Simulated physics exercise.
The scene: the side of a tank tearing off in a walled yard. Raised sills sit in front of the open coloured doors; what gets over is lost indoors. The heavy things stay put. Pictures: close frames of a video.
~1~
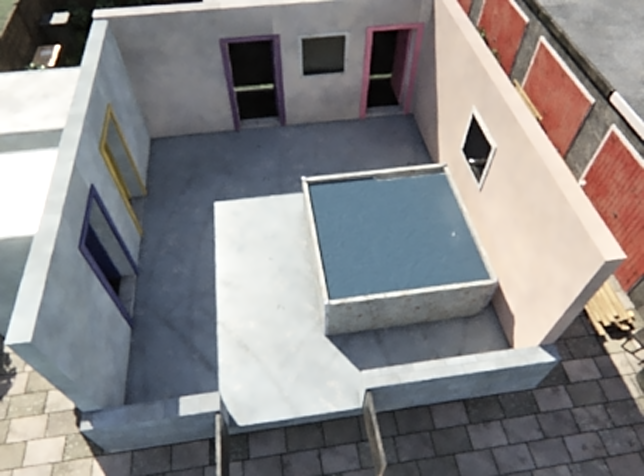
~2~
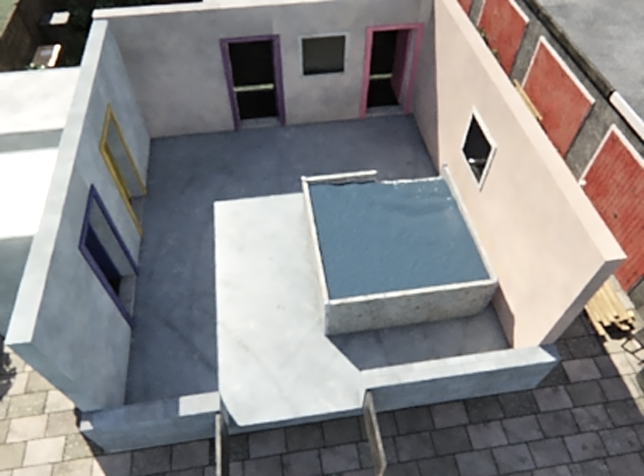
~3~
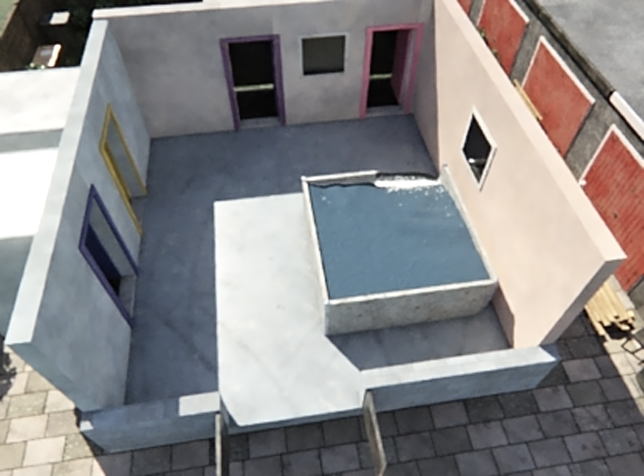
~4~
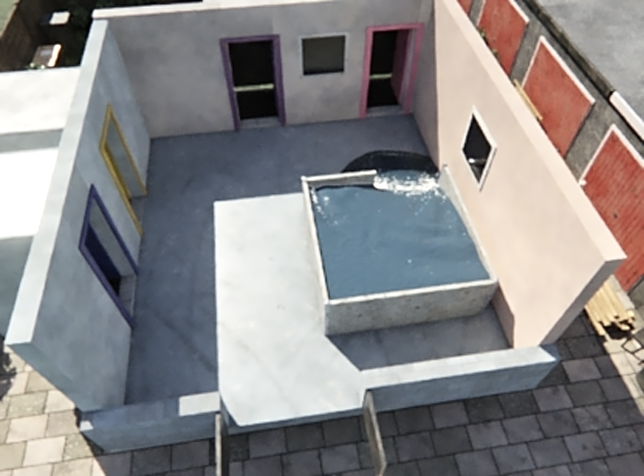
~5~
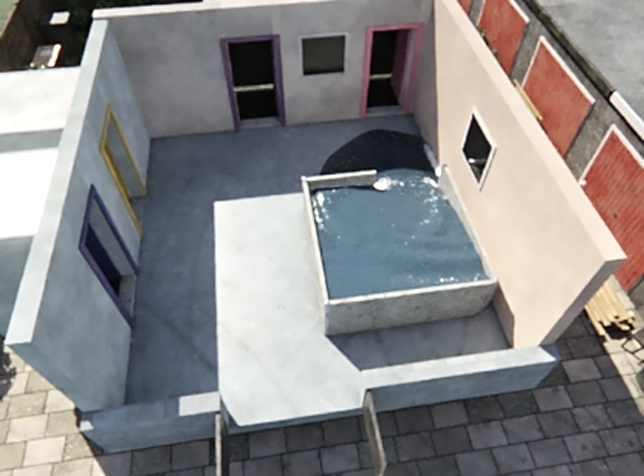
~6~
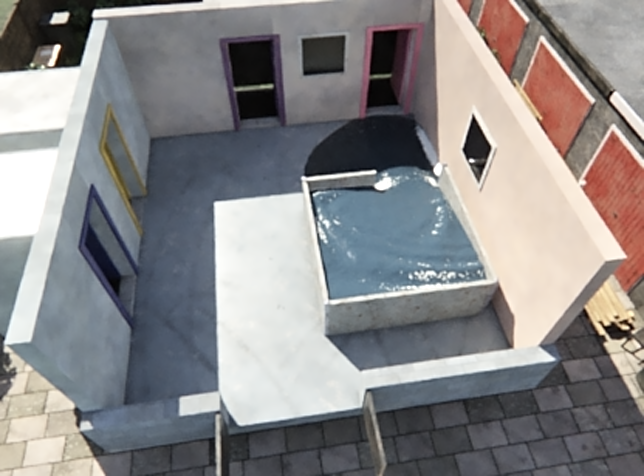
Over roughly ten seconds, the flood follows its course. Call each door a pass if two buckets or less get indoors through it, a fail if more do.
Pink door: Fail, purple door: Fail, yellow door: Fail, blue door: Pass.
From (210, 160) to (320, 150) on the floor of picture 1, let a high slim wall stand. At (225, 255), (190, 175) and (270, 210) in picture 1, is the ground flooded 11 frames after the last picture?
Taking the points in the order given, they are high and dry, high and dry and high and dry.
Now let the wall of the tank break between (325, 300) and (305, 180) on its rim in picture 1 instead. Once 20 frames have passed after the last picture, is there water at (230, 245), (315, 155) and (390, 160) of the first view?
One by one: Waterlogged; unsoaked; unsoaked.
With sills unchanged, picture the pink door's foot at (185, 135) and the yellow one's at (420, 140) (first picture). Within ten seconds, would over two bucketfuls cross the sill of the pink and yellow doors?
Result - pink door door exceeds the limit; yellow door door exceeds the limit.
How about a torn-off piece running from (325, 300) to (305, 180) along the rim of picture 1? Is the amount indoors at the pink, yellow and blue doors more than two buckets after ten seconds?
I'd say the pink door overshoots the mark, the yellow door overshoots the mark and the blue door overshoots the mark.
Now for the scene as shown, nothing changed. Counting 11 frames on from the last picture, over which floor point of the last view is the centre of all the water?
Around (382, 220).
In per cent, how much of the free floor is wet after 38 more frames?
About 80 per cent.
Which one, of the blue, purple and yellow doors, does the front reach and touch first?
That would be the purple door.
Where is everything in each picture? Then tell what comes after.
In the first frame, still water in the water tank at (392, 229).
In the second frame, the front is at a hidden place, out from the gap on the water tank's far side.
In the third frame, the front is at a hidden place, out from the gap on the water tank's far side.
In the fourth frame, the front is at (378, 153), out from the gap on the water tank's far side.
In the fifth frame, the front is at (374, 133), out from the gap on the water tank's far side.
In the sixth frame, the front is at (390, 115), out from the gap on the water tank's far side.
A moment on, water covers 25 % of the floor; the pink door far over two buckets in, the purple door wet at the sill, nothing in, the yellow door not reached, the blue door not reached.
Next, water covers 30 % of the floor; the pink door far over two buckets in, the purple door under two buckets in, the yellow door not reached, the blue door not reached.
Then, water covers 50 % of the floor; the pink door far over two buckets in, the purple door under two buckets in, the yellow door wet at the sill, nothing in, the blue door not reached.
Later, water covers 80 % of the floor; the pink door far over two buckets in, the purple door over two buckets in, the yellow door over two buckets in, the blue door wet at the sill, nothing in.
In the end, water covers 100 % of the floor; the pink door far over two buckets in, the purple door over two buckets in, the yellow door far over two buckets in, the blue door under two buckets in.
